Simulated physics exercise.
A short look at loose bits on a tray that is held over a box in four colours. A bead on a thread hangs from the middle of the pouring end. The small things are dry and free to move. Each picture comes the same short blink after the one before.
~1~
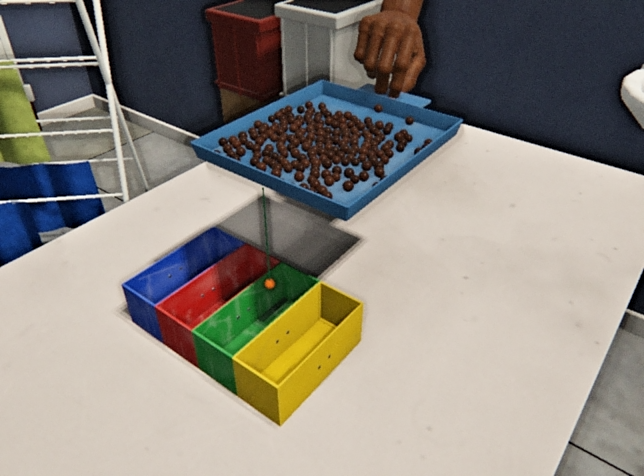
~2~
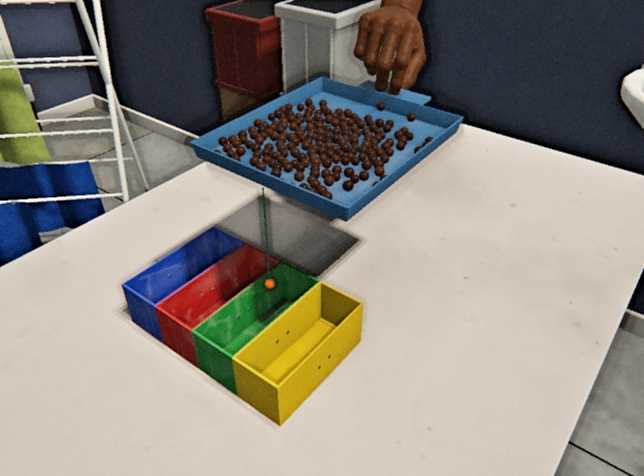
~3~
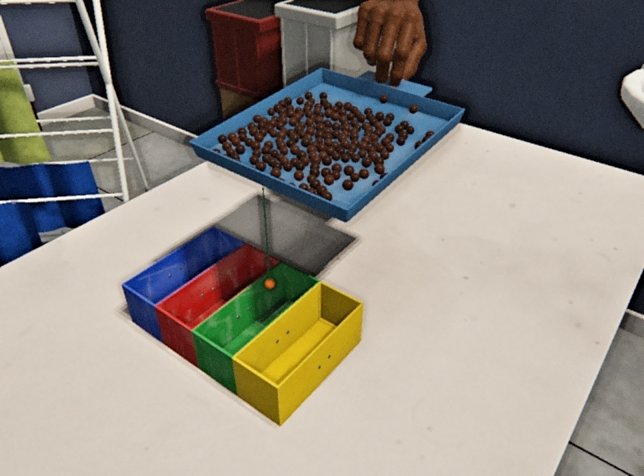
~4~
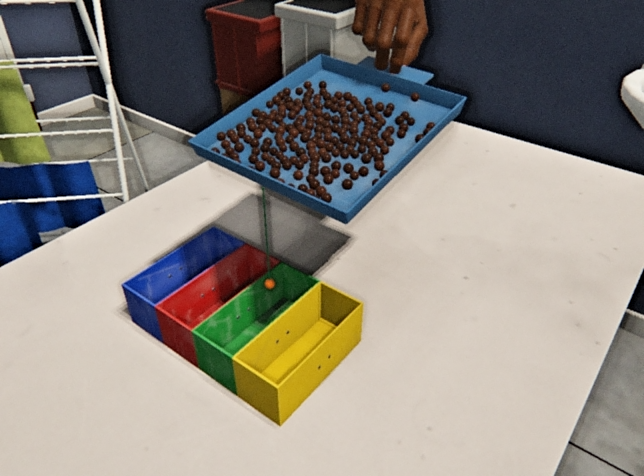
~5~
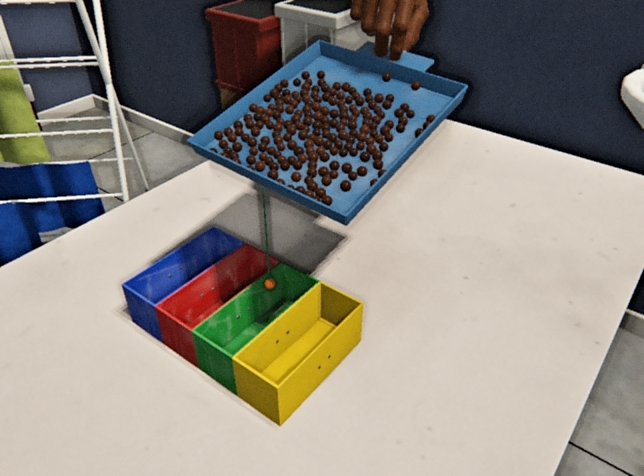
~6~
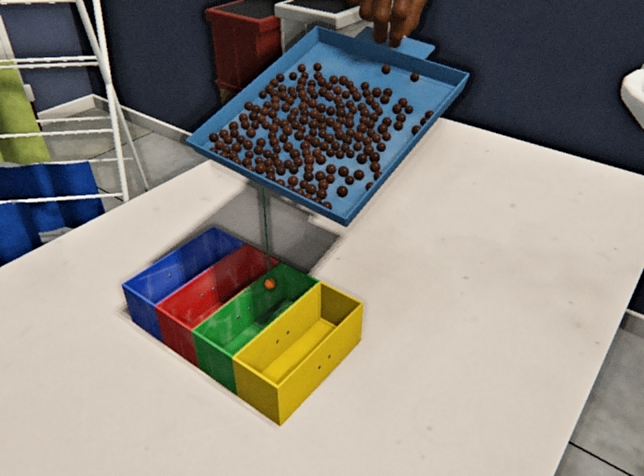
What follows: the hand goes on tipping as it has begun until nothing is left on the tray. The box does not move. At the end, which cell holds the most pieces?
The yellow cell gets the most.
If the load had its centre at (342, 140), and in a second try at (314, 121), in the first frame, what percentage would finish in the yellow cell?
In turn 40 and 30 in a hundred.
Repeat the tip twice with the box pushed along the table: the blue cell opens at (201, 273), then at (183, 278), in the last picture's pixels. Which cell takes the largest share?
One: The yellow one. Two: The cell in yellow.
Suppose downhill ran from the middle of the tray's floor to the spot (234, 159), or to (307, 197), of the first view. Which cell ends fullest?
One: The blue one. Two: The yellow cell.
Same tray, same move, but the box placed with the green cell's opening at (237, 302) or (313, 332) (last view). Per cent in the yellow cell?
First some 30, then 20 per cent.
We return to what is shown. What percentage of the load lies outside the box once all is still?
About 40 per cent.
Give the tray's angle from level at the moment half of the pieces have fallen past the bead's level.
Near 90 degrees.
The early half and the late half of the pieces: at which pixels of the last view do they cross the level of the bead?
First near (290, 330), later near (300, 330).
Shortly afterwards, tray tipped steeply; all but a few on the tray; only a few in the yellow cell; a little falling or outside the box.
Next, tray tipped right over; a little on the tray; near a quarter in the yellow cell; a little in the green cell; only a few in the red cell; near a third falling or outside the box.
Some moments later, tray tipped past a quarter turn; near a third in the yellow cell; near a quarter in the green cell; only a few in the red cell; only a few in the blue cell; near a third falling or outside the box.
In the end, tray tipped past a quarter turn; near a third in the yellow cell; near a quarter in the green cell; only a few in the red cell; only a few in the blue cell; near a third outside the box.
